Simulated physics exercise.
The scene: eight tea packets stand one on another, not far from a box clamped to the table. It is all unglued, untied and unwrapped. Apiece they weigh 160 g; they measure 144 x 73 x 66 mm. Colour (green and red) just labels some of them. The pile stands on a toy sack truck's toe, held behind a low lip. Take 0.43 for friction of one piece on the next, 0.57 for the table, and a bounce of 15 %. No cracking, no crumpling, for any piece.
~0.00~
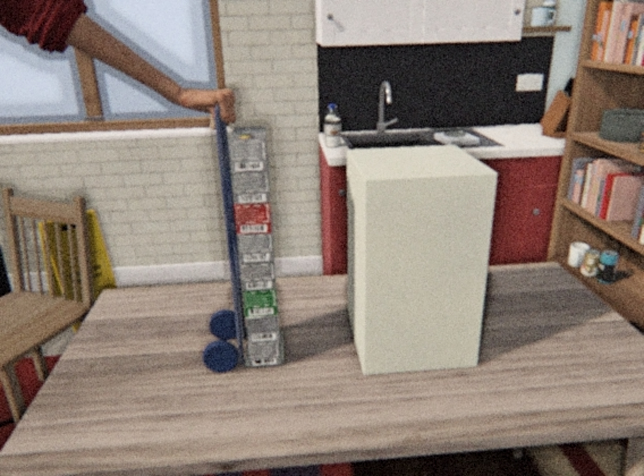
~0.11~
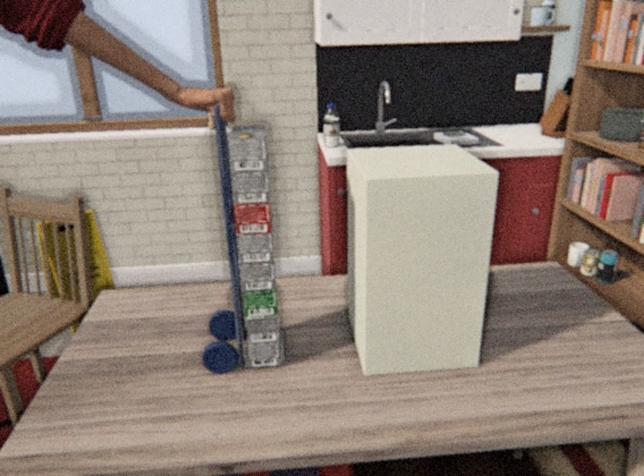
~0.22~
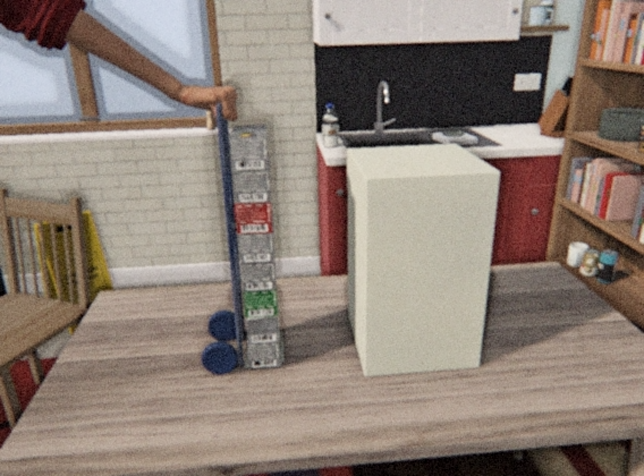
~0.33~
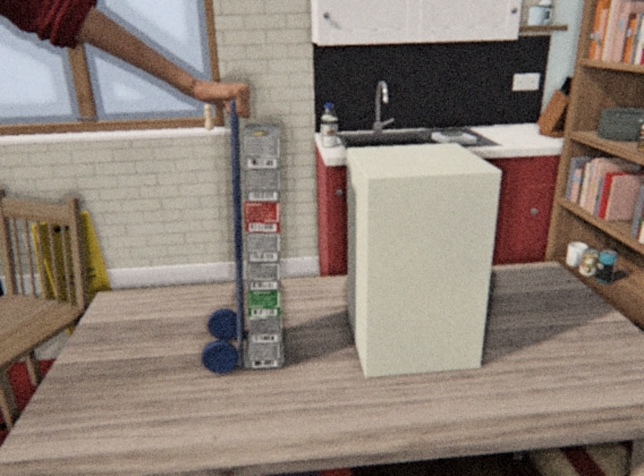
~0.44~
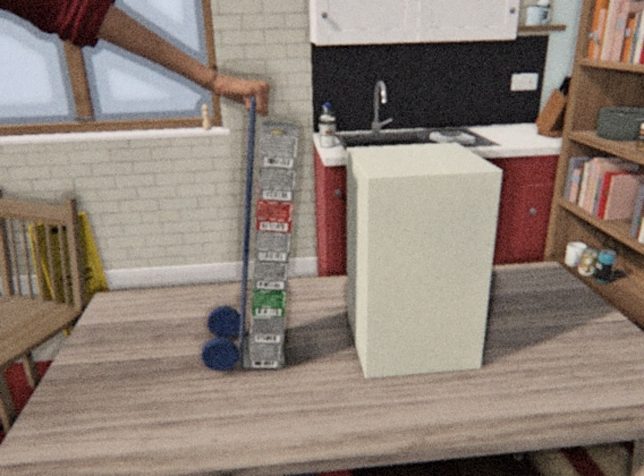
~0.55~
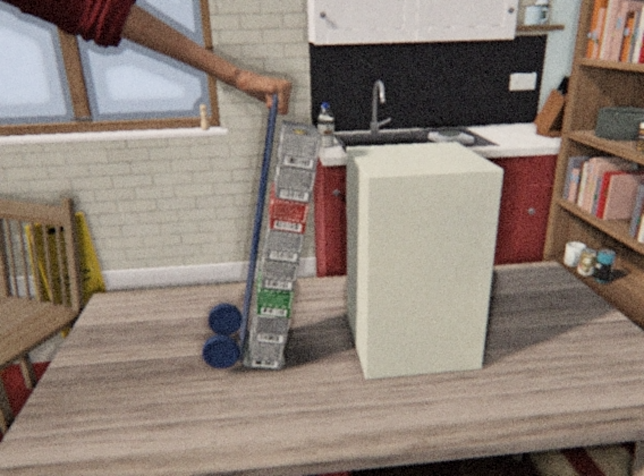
A hand held the top of a small blue hand truck carrying a tall stack of gray packets, stayed nearly still at first, then slowly tilted it rightward toward the pale box on the table.
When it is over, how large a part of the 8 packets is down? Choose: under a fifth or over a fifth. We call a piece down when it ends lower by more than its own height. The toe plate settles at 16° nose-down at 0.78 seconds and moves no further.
The part is under a fifth.
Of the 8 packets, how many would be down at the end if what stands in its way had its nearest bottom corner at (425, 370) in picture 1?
Under that change, 7.
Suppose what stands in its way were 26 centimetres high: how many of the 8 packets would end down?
3.
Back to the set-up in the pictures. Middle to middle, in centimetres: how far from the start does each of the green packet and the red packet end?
The green one ends around 8 cm from its start and the red one around 16 cm.
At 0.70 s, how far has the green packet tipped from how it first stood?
20°.
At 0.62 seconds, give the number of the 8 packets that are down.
By that time the tally stands at 0.
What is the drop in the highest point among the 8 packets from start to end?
Roughly 1 centimetres.
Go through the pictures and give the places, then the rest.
In the first picture (we follow the side turned to the camera; the camera moves round a little), truck frame (223, 169) 0° forward; green packet (260, 304); red packet (253, 219); no piece has moved.
Truck frame (222, 168) 0° forward; red packet (253, 219), in the second picture.
Truck frame (224, 167) 1° forward; red packet (254, 219), in the third picture.
Truck frame (235, 164) 3° forward; red packet (262, 218) tipped 3°; green packet (264, 305) tipped 3°; steepest lean 3°, the packet at (262, 153); 8 stirred so far, in the fourth picture.
Truck frame (250, 161) 7° forward; red packet (274, 217) tipped 7°; green packet (269, 304) tipped 7°; steepest lean 7°, the packet at (279, 152); 8 stirred so far, in the fifth picture.
Truck frame (268, 159) 11° forward; red packet (290, 216) tipped 12°; green packet (276, 304) tipped 12°; steepest lean 12°, the packet at (301, 152); 8 stirred so far, in the sixth picture.
Around 0.62 s, none of the 8 packets down, 8 disturbed; red packet tipped 15°; green packet tipped 15°.
Around 0.70 s, none of the 8 packets down, 8 disturbed; red packet tipped 21°; green packet tipped 21°.
Finally (1.8 s), none of the 8 packets down, 8 disturbed; green packet tipped 25°; red packet tipped 25°. That is 0 per cent. Seen by the last camera, middles, green packet near (292, 289), red packet near (328, 211).
